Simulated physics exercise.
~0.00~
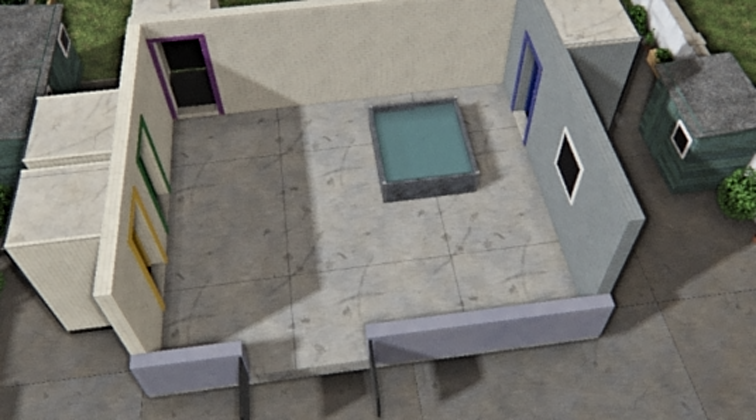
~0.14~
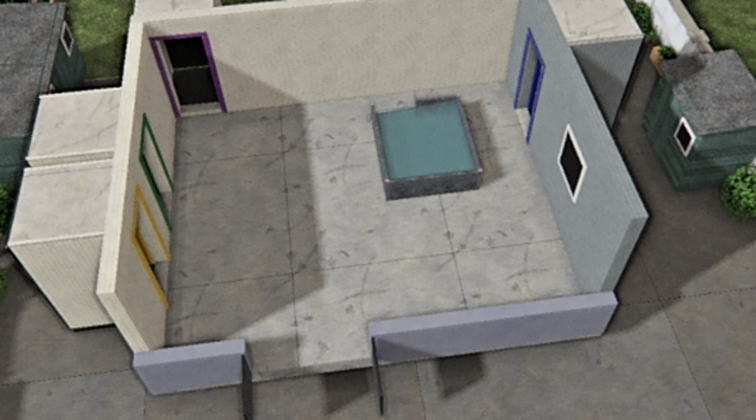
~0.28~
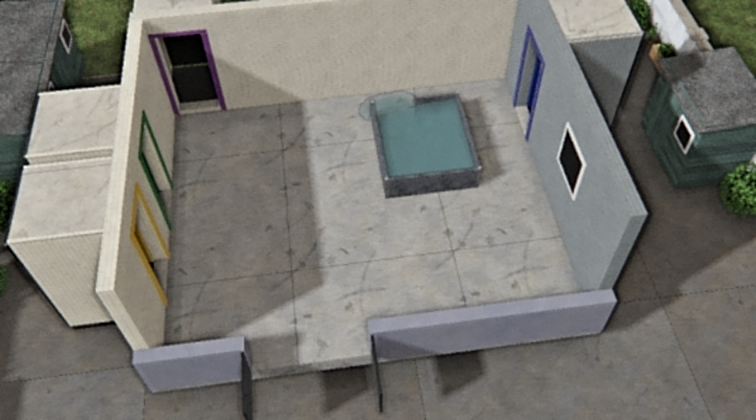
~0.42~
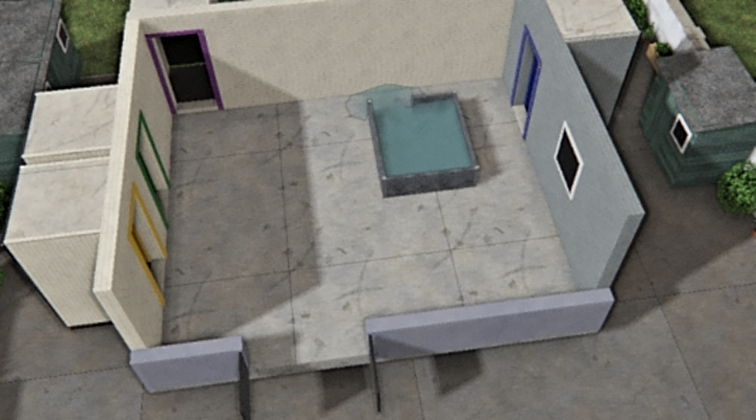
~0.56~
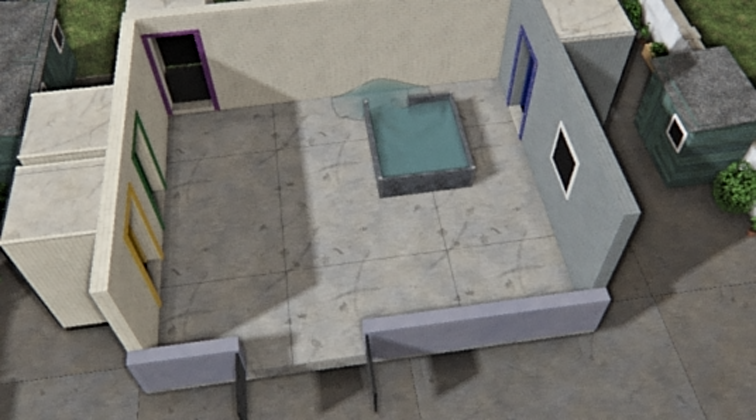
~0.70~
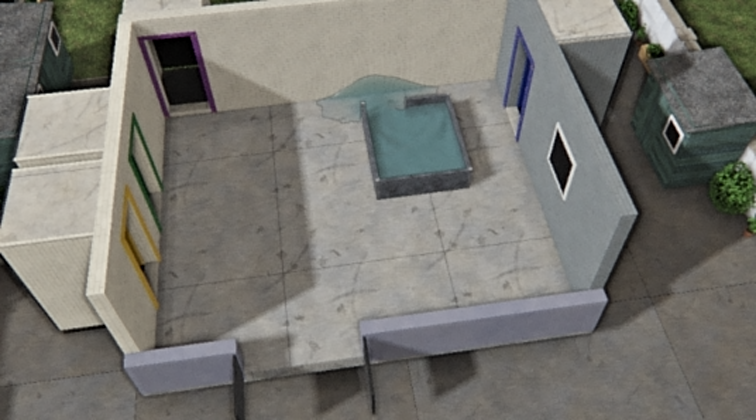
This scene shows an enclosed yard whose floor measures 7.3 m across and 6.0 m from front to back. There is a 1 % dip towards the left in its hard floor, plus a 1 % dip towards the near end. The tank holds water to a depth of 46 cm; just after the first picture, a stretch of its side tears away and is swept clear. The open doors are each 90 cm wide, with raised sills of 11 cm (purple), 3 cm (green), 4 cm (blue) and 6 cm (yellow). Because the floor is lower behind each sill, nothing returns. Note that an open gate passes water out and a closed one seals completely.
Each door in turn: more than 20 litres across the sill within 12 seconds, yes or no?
Answers: Purple door, no; green door, yes; blue door, yes; yellow door, no.
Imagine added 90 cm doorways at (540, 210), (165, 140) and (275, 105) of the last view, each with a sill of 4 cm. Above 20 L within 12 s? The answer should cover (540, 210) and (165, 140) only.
Order as listed: Respected and surpassed.
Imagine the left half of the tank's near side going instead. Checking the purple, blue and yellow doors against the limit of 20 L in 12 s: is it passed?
Purple door doesn't reach it, blue door doesn't reach it, yellow door doesn't reach it.
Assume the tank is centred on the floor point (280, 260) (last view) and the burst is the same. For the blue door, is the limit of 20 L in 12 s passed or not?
Then blue falls short.
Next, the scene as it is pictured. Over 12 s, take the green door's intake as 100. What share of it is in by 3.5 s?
By that time, around 5 per cent.
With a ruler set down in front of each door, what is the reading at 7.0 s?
Centimetres: Purple 7 / green 6 / blue 6 / yellow 5.
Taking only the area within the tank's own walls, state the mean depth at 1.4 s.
Average depth: About 35 cm.
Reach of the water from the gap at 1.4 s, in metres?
Roughly 2.6 m.
After 1.4 s water covers 10 % of the floor and is deepest (36 cm) near (372, 100); purple door not reached, green door not reached, blue door not reached, yellow door not reached.
After 2.2 s water covers 20 % of the floor and is deepest (32 cm) near (380, 100); purple door 3 cm at the sill, 0 L in, green door not reached, blue door 8 cm at the sill, 1 L in, yellow door not reached.
After 3.5 s water covers 35 % of the floor and is deepest (22 cm) near (372, 100); purple door 6 cm at the sill, 0 L in, green door 8 cm at the sill, 2 L in, blue door 9 cm at the sill, 19 L in, yellow door not reached.
After 7.0 s water covers 60 % of the floor and is deepest (12 cm) near (155, 373); purple door 7 cm at the sill, 1 L in, green door 6 cm at the sill, 34 L in, blue door 6 cm at the sill, 53 L in, yellow door 5 cm at the sill, 0 L in.
After 12.0 s water covers 75 % of the floor and is deepest (10 cm) near (155, 373); purple door 4 cm at the sill, 1 L in, green door 4 cm at the sill, 51 L in, blue door 3 cm at the sill, 59 L in, yellow door 5 cm at the sill, 0 L in.
